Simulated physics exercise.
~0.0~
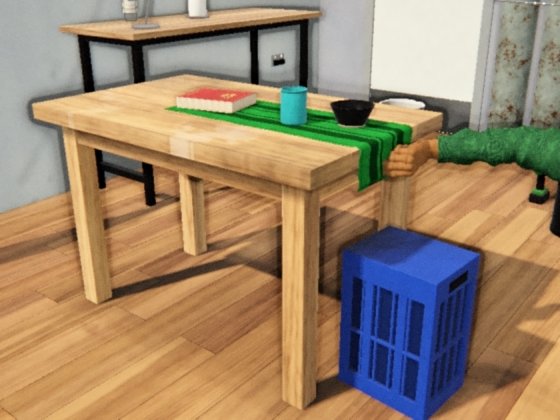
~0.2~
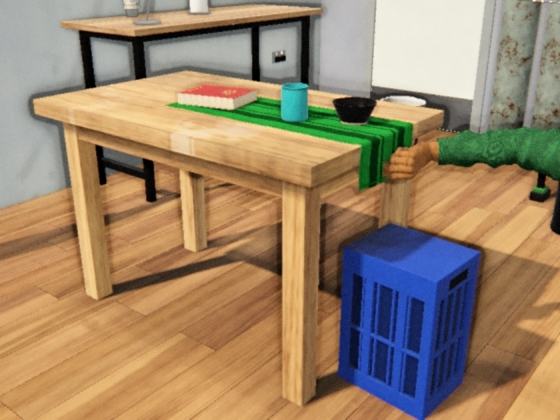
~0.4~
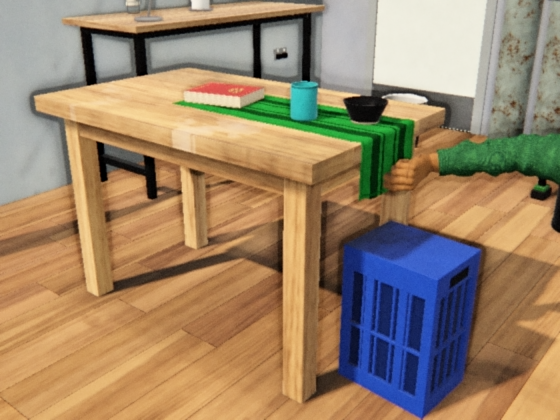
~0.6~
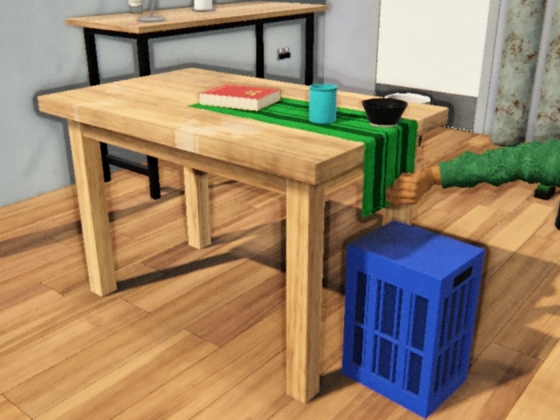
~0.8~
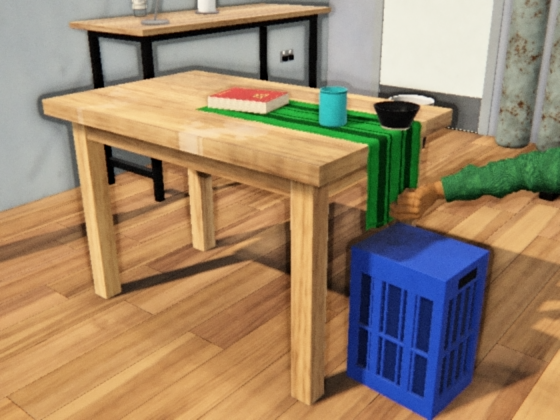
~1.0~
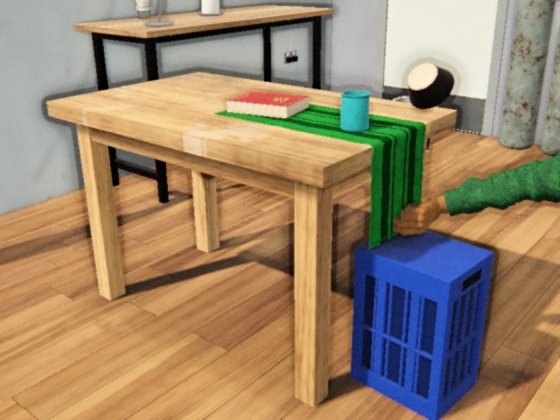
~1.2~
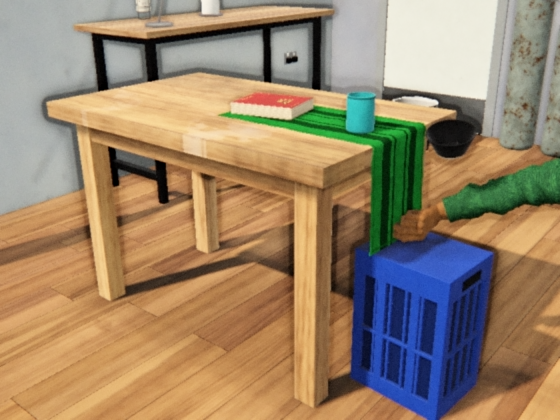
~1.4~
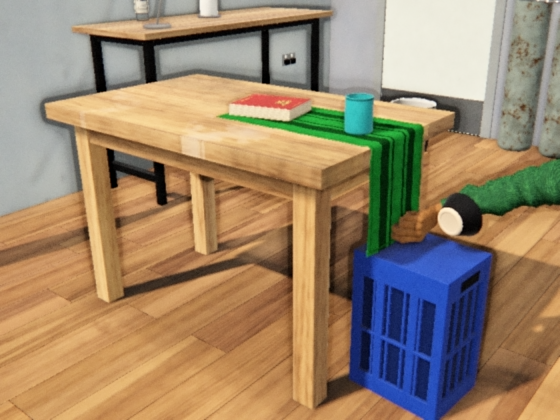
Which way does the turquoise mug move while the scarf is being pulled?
The turquoise mug moves to the right, carried along with the scarf.
